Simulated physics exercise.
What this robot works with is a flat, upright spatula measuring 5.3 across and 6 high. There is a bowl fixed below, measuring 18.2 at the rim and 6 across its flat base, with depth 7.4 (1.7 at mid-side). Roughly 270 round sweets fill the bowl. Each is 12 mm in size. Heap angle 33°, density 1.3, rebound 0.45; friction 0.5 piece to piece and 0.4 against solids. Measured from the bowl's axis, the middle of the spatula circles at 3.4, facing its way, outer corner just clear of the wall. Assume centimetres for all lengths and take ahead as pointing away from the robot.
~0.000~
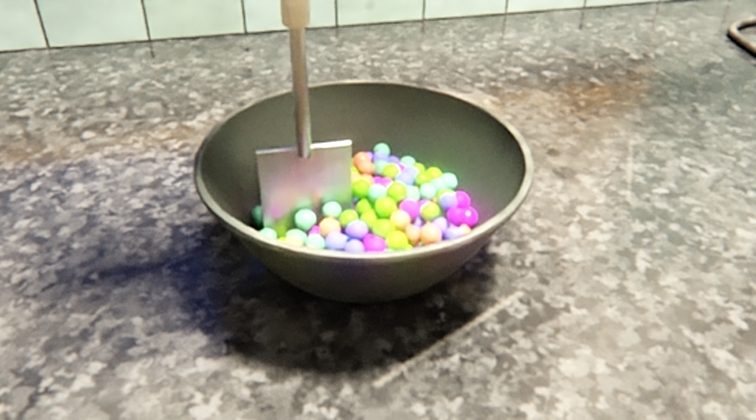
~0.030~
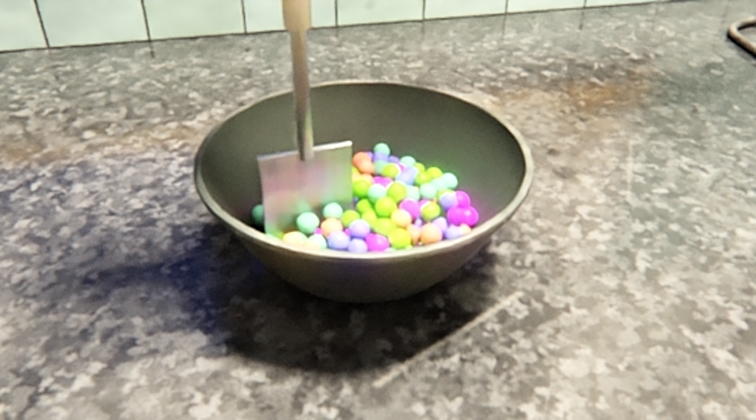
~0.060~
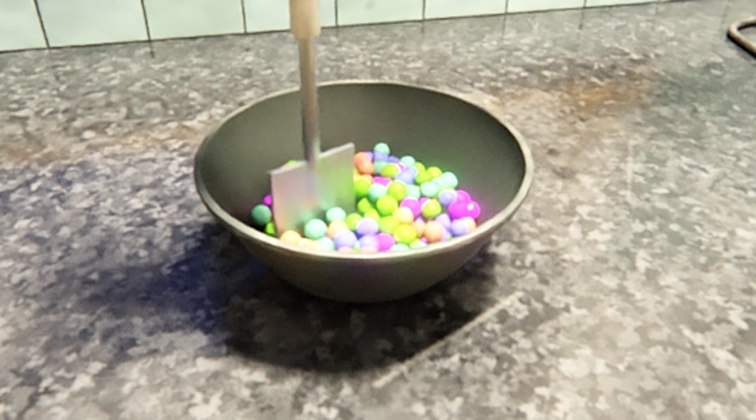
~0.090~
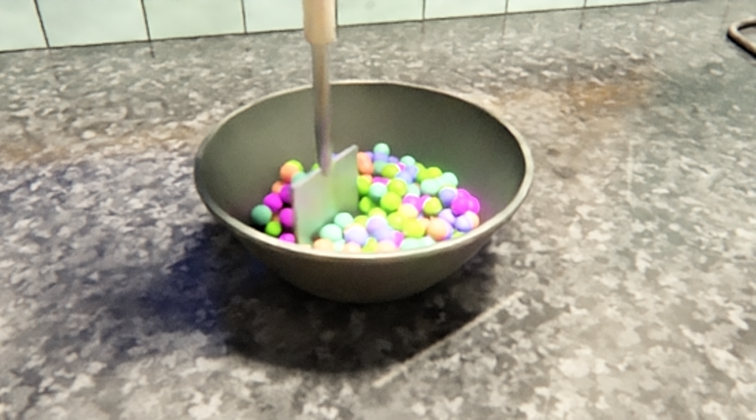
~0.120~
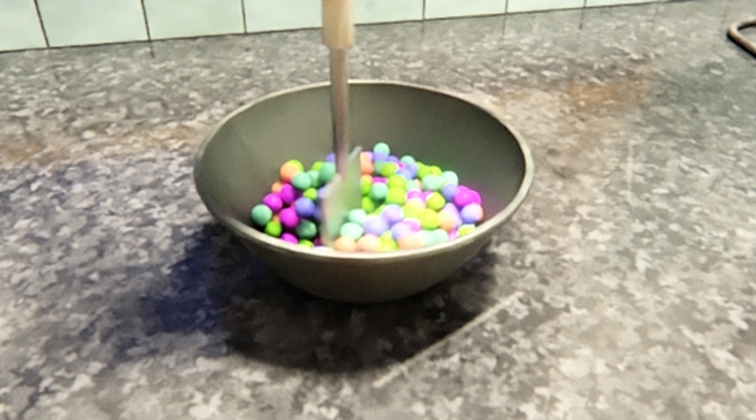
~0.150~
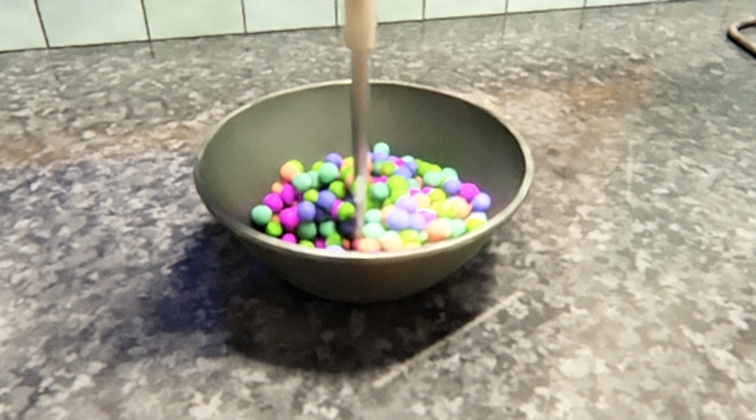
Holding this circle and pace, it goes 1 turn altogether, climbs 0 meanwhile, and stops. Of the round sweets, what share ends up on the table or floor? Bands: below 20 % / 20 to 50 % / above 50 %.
Below 20 %.
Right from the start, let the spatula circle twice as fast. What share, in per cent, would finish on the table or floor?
Near 35 in a hundred, it would be.
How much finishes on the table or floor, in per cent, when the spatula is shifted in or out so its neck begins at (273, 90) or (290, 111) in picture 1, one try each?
I'd guess some 0 and 5 percent.
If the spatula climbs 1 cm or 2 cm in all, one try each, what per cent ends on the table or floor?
5 and 0 %.
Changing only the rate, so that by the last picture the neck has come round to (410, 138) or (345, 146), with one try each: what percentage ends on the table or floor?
Some 20 and 0 %.
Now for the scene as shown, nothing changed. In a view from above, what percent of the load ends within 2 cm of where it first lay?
10 %.
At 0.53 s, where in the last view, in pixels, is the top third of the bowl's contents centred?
Roughly pixel (283, 151).
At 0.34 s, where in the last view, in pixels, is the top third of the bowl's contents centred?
I'd point to somewhere close to (431, 141).
By 0.34 s, 184° round, highest piece 9 above the table; 268 in the bowl, 2 in flight or on the tool.
By 0.53 s, 294° round, highest piece 9 above the table; 265 in the bowl, 4 on the table or floor, 1 in flight or on the tool.
By 0.82 s, 0° round, highest piece 8 above the table; 261 in the bowl, 9 on the table or floor.
By 1.52 s, 0° round, highest piece 8 above the table; 261 in the bowl, 9 on the table or floor.
Final count, 261 in the bowl, 9 on the table or floor. That is 3 % on the table or floor.
